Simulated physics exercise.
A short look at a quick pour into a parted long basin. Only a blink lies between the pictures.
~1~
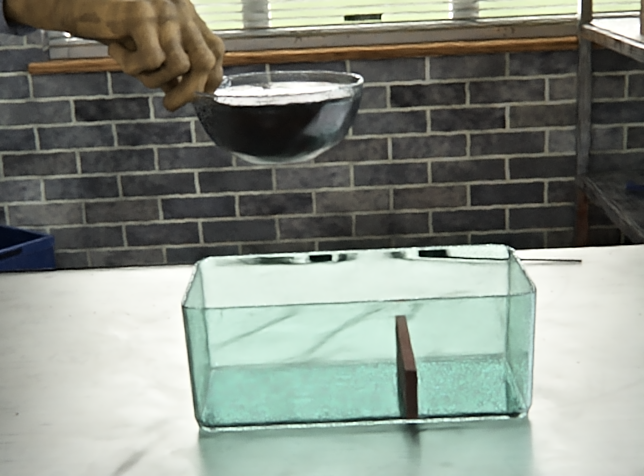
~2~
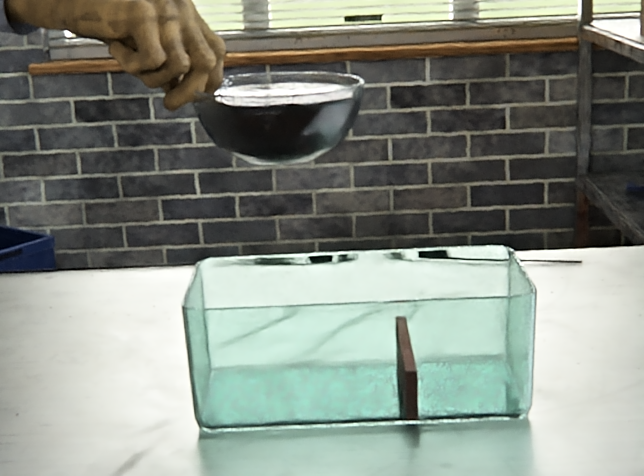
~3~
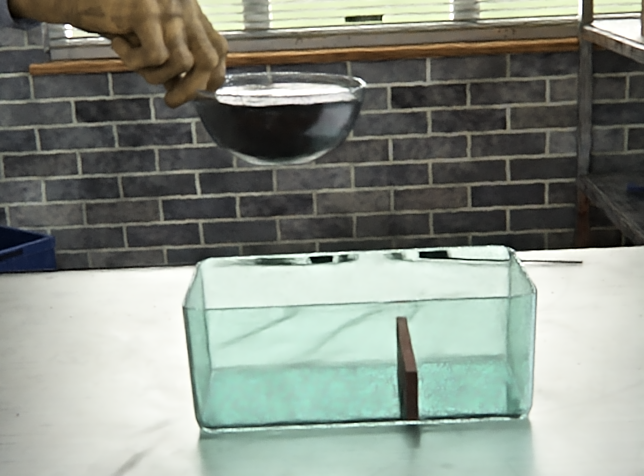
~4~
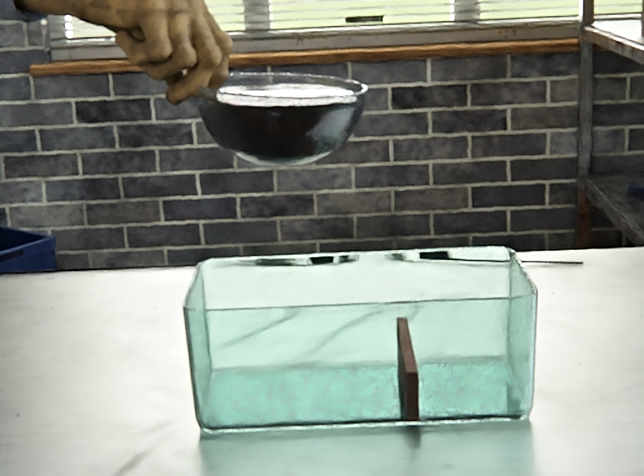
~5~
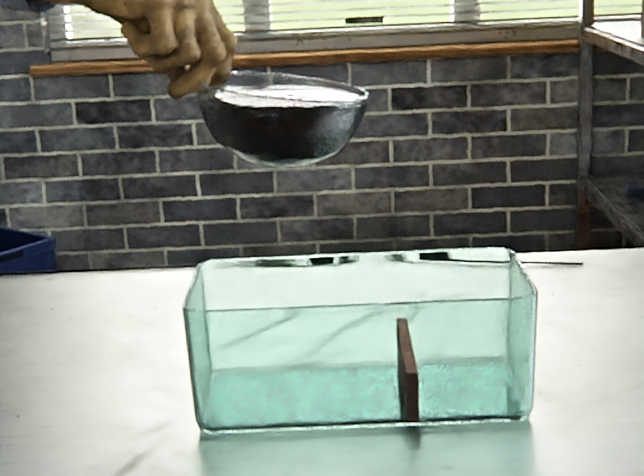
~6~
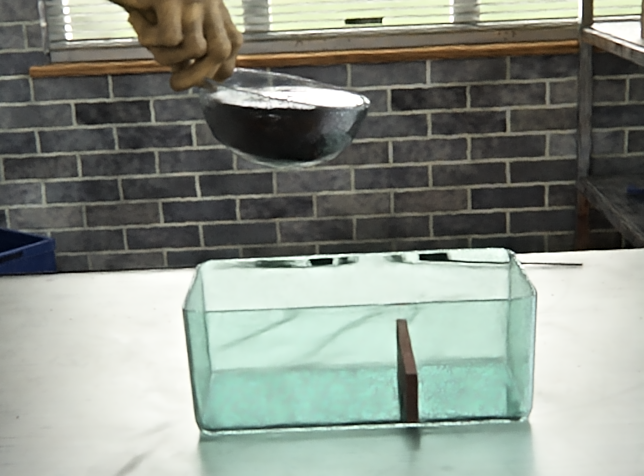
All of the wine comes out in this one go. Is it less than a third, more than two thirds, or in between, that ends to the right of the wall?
In the end over two thirds is right of the wall.
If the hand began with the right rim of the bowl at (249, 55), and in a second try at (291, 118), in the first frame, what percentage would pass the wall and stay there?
About 5 and 5 per cent.
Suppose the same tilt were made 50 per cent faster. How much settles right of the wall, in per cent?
Near 65 %.
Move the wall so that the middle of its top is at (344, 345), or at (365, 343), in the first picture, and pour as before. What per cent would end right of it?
About 95 and 95 per cent.
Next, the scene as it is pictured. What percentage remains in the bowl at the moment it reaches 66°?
Close to 40 per cent.
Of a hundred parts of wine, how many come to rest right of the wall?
It comes to 80 per cent or so.
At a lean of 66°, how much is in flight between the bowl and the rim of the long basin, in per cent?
Close to 45 per cent.
A moment on, the bowl is tipped part way and 39 per cent is still to pour, 1 is left of the wall and 16 right of it.
Next, the bowl is tipped on its side and 3 per cent is still to pour, 10 is left of the wall and 78 right of it.
Then the bowl is tipped on its side and 0 per cent is still to pour, 20 is left of the wall and 79 right of it.
Later the bowl is tipped on its side and 0 per cent is still to pour, 20 is left of the wall and 79 right of it.
At rest 20 per cent lies left of the wall, 79 right of it and 1 outside.
